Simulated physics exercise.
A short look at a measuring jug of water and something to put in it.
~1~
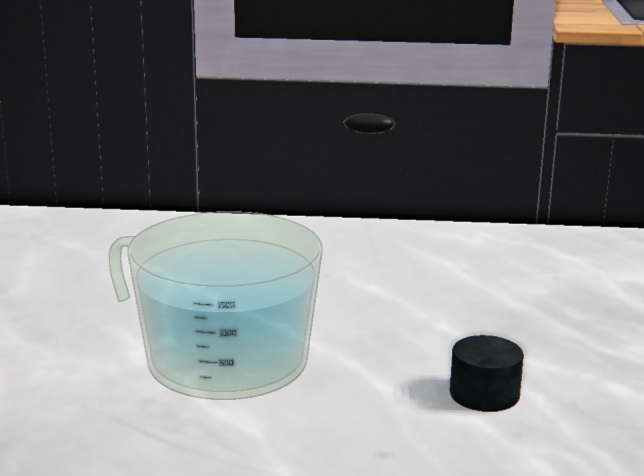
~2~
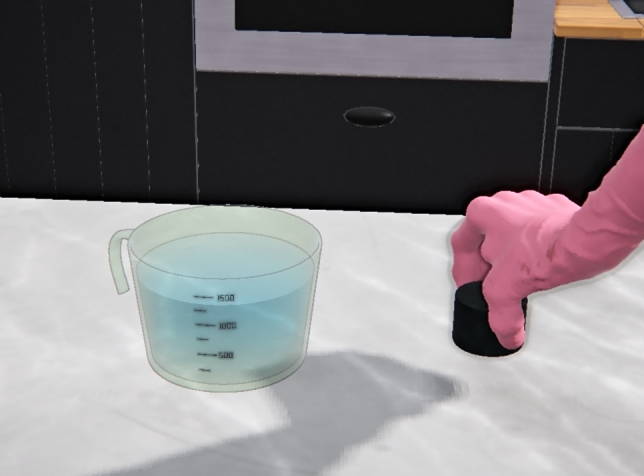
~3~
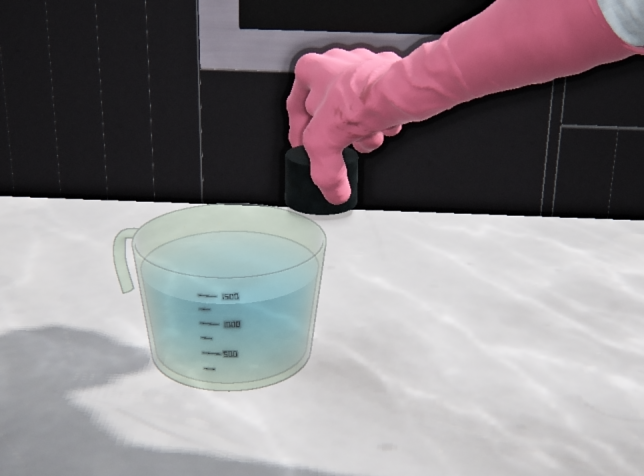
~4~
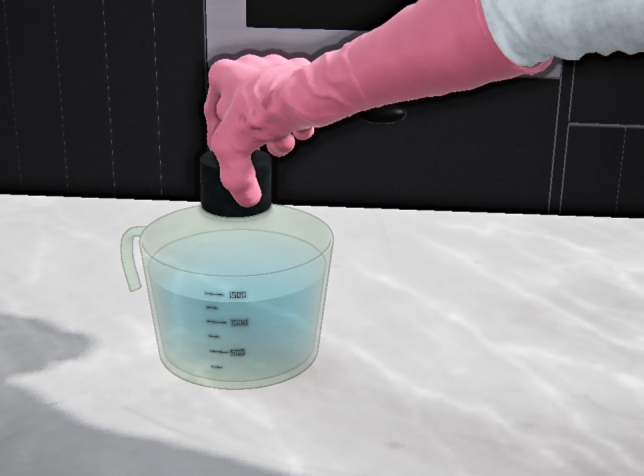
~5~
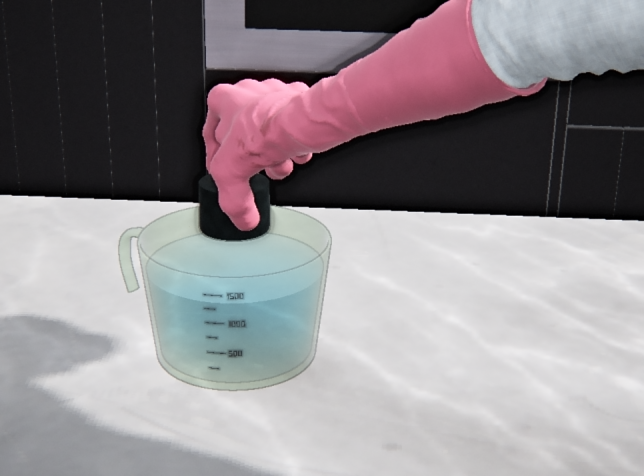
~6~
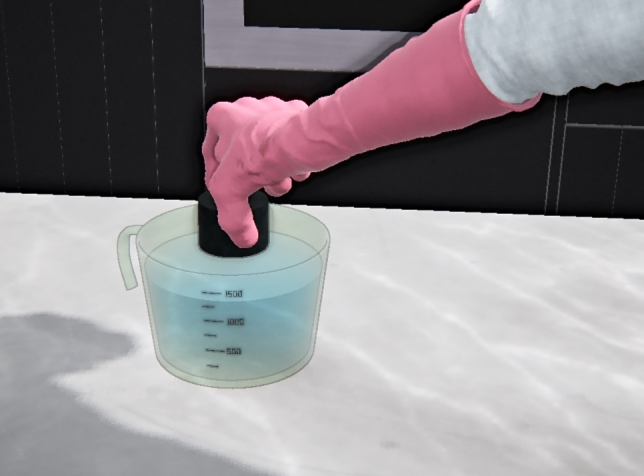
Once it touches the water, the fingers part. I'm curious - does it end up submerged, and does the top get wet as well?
Water - submerged to the bottom, measuring jug - top stays dry.
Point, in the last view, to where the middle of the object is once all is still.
It ends up around (235, 321).
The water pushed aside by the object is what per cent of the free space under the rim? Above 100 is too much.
Estimated share: Near 20 %.
Shortly, the iron weight enters the water; the measuring jug is about three quarters full.
Then, the iron weight goes on down; the measuring jug is about three quarters full.
At the finish, the iron weight is at the bottom; the measuring jug is about three quarters full; no mess.
